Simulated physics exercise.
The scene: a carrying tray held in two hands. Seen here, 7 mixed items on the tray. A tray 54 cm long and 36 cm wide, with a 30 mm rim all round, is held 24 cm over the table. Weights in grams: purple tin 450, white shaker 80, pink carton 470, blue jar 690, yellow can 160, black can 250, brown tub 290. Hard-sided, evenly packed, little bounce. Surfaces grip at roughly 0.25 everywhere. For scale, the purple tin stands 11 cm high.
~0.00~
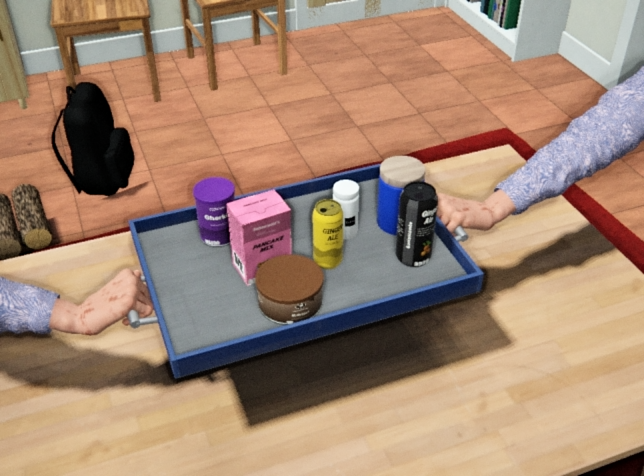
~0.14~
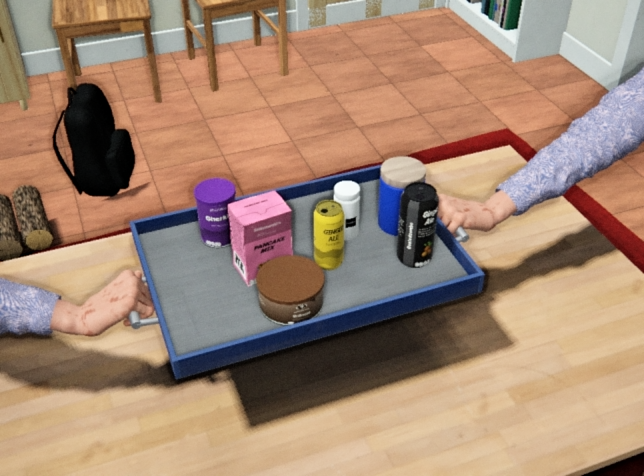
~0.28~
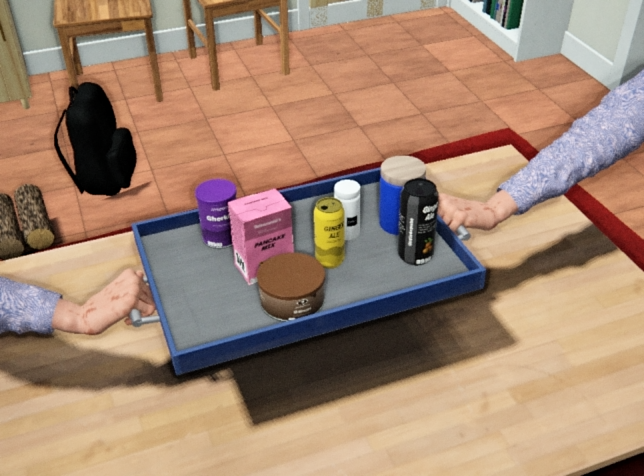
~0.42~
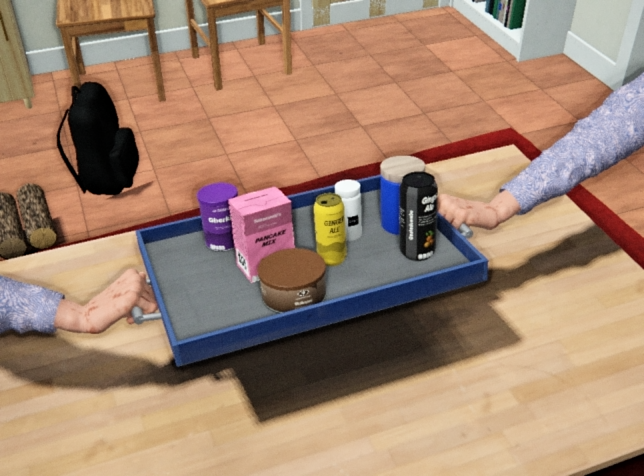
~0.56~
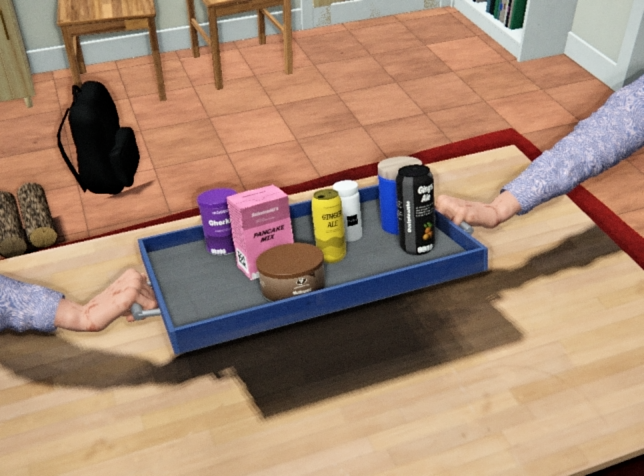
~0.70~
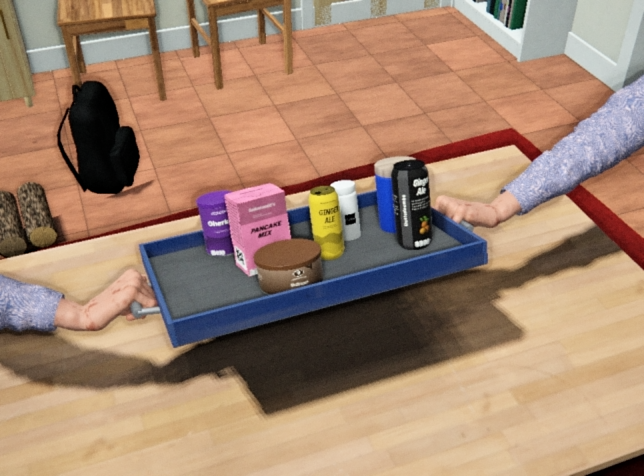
Two hands holding a blue-rimmed tray of tins, cans and cartons above a wooden table, gradually tilting its far edge down.
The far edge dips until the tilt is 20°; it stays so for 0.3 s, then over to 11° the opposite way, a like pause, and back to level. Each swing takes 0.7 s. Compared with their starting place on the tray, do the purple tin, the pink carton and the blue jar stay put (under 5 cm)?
The purple tin holds its spot; the pink carton gets shifted; the blue jar gets shifted.
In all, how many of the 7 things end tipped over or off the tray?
That comes to 1.
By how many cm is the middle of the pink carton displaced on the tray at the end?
Some 12 cm.
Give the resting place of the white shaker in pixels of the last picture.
Near (329, 176).
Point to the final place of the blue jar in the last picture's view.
At about (383, 166).
After 0.90 s, tray tilted 20°, far edge down; pink carton moved 6 cm near (252, 221); blue jar moved 6 cm near (389, 189); purple tin moved 2 cm near (219, 223).
After 1.00 s, tray tilted 20°, far edge down; blue jar moved 10 cm near (381, 184); pink carton moved 9 cm near (252, 216); purple tin moved 2 cm near (218, 223).
After 1.20 s, tray tilted 19°, far edge down; pink carton moved 12 cm near (256, 209); blue jar moved 11 cm near (379, 181); purple tin moved 2 cm near (217, 222).
After 1.80 s, tray tilted 11°, near edge down; yellow can now off the tray; pink carton moved 12 cm near (259, 191); blue jar moved 11 cm near (387, 159).
In the end (3.3 s), toppled on the tray, yellow can; not toppled but over 5 cm from the start, white shaker, pink carton, blue jar, black can and brown tub; the last one under 5 cm from the start. In the last view, purple tin near (216, 205), pink carton near (257, 196).
